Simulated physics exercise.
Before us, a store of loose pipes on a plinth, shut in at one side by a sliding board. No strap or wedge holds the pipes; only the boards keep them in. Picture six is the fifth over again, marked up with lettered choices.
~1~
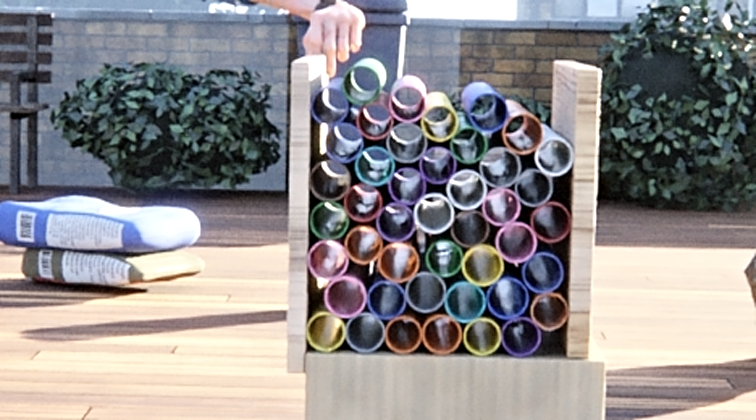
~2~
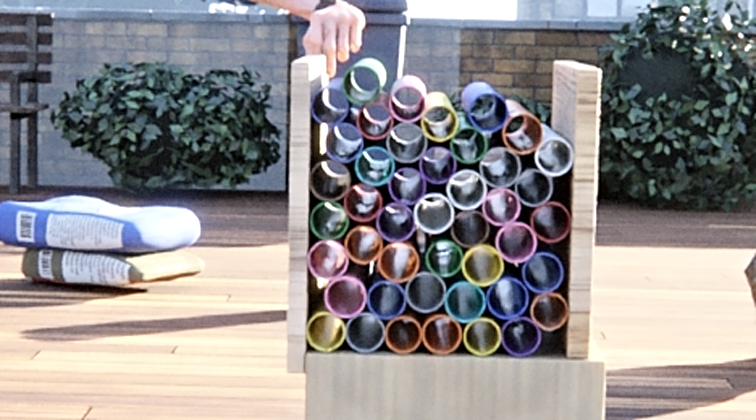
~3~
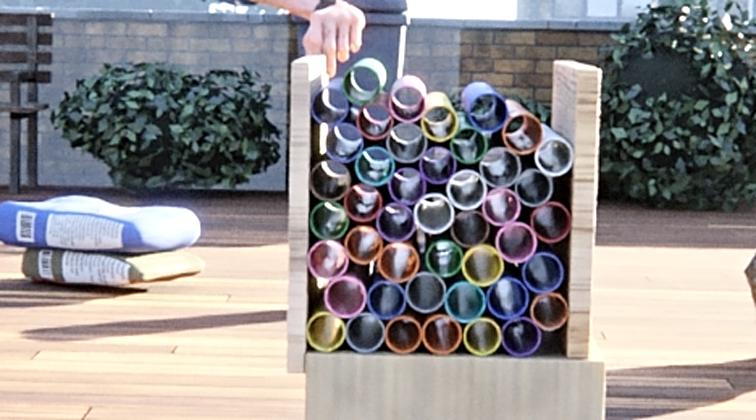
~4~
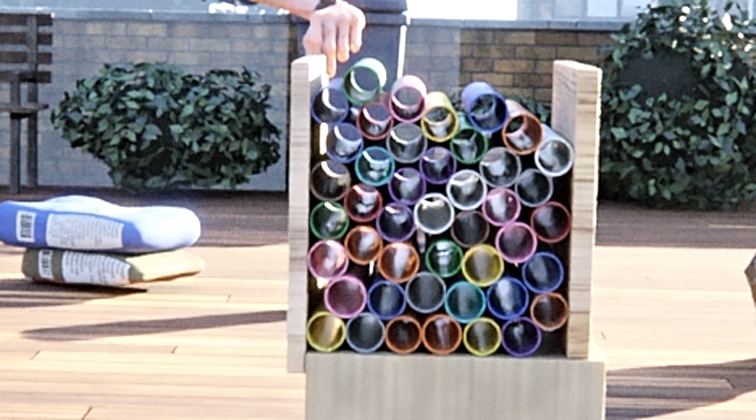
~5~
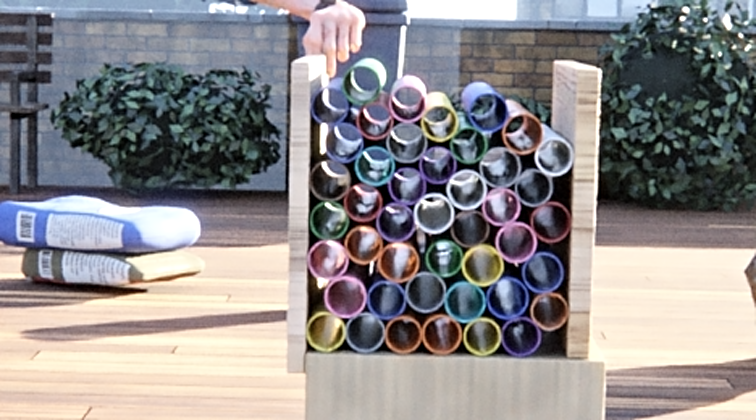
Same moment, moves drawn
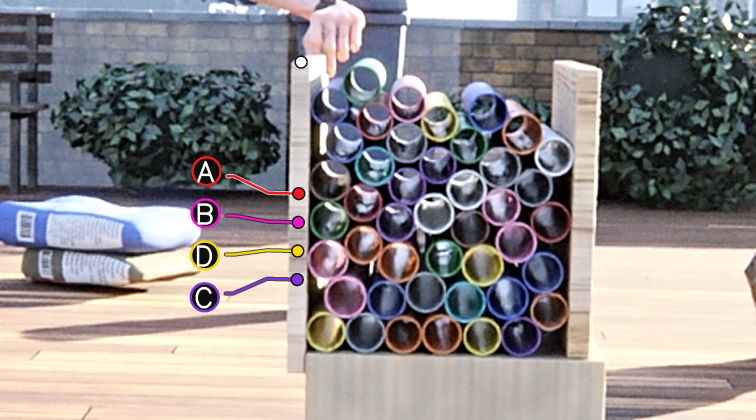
A hand resting on the left side board of a stack of colourful open-ended tubes on a deck, nothing visibly moving.
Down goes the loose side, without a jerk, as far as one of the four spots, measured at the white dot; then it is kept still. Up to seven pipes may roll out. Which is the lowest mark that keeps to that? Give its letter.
The answer is mark A.
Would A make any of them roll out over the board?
Yes, at A.
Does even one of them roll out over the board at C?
Yes.
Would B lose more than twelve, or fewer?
It loses fewer than twelve.
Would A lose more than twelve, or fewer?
At A, fewer than twelve.
On the marked copy, A at (299, 193); B at (298, 222); C at (297, 280); D at (297, 251); the white dot at (301, 62).
Taking A. A third of the way, top of the board (310, 124).
Two thirds of the way, top of the board (309, 191).
When it is over, top of the board (309, 193), about four out over the board.
As for the rest, B more than seven out over the board; C more than seven out over the board; D more than seven out over the board.
